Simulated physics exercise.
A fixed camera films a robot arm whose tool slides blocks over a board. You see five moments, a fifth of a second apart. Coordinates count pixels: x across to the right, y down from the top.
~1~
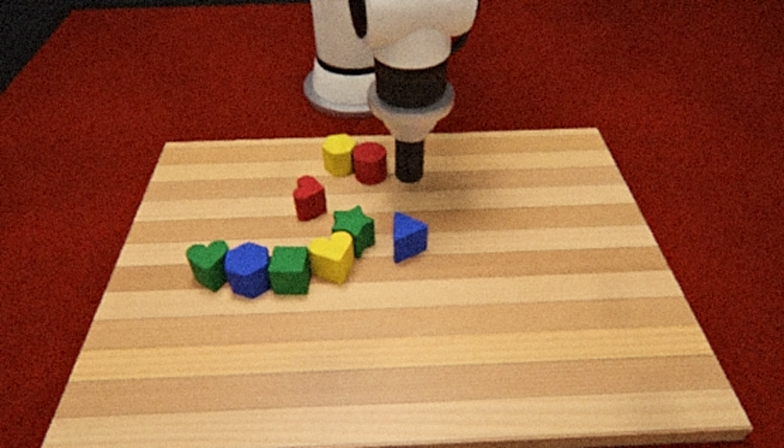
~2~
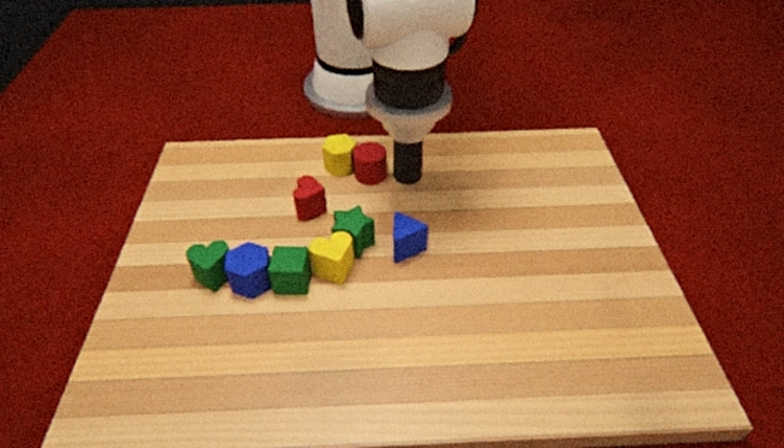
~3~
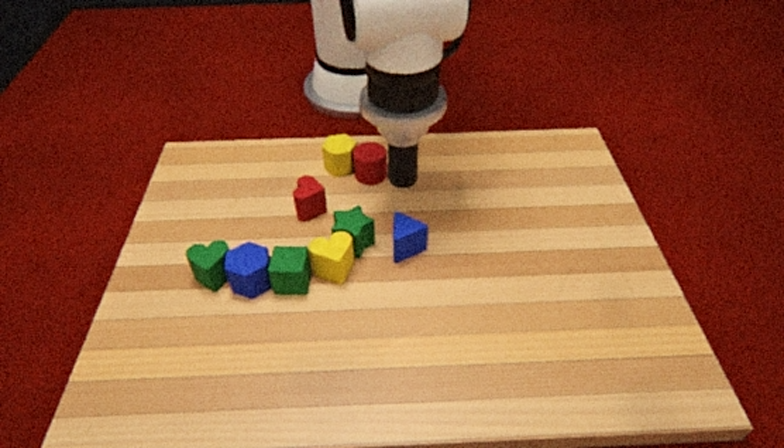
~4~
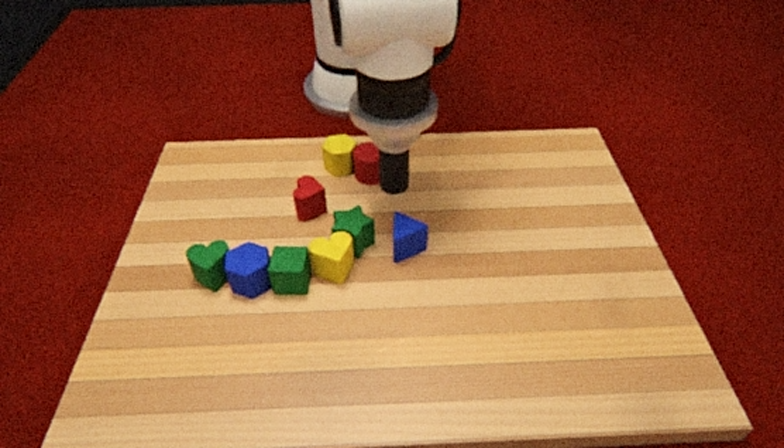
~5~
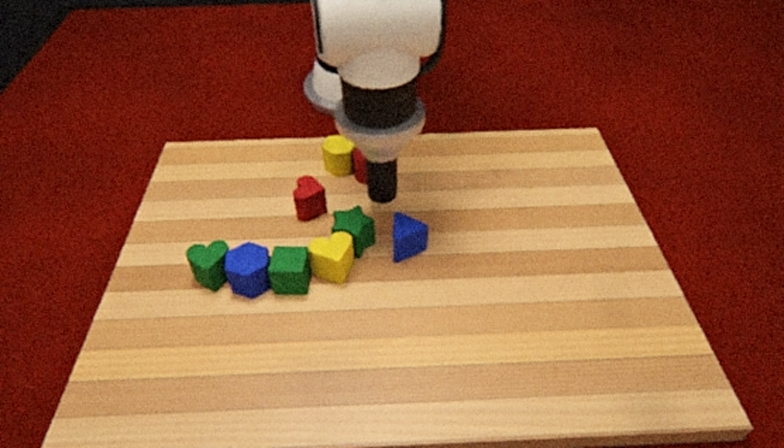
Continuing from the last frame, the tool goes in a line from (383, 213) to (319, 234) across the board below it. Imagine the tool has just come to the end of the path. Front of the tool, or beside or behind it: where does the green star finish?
The tool will have lost it.
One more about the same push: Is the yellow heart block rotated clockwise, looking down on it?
Final answer: Yes.
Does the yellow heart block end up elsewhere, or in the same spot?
The block in question is displaced by the end.
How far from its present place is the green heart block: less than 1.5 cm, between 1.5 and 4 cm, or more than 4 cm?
My prediction: Under 1.5 cm.
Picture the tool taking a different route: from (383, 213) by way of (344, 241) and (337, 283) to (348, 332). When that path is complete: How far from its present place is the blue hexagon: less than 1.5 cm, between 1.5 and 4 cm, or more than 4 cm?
The displacement of the blue hexagon is below 1.5 cm.
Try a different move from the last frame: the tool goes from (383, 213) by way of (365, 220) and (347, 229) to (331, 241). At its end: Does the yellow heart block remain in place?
No, that is not how it ends up.
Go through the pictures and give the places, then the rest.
In the first frame, lower end of the tool (409, 175), tops of blocks, green heart block (207, 253), red heart block (307, 186), yellow heart block (332, 245), green star (351, 219).
In the second frame, tool (408, 177), blocks as before.
In the third frame, tool (403, 180), blocks as before.
In the fourth frame, tool (394, 186), blocks as before.
In the fifth frame, tool (382, 195), green heart block (207, 253), red heart block (307, 186), yellow heart block (332, 245), green star (351, 219).
On the path given first. Halfway along, tool (350, 206); yellow heart block (331, 250); green star (343, 226), turned 20° anticlockwise.
At the end, tool (317, 217); green heart block not moved; red heart block not moved; yellow heart block (333, 256), turned 25° clockwise; green star (330, 231), turned 75° anticlockwise.
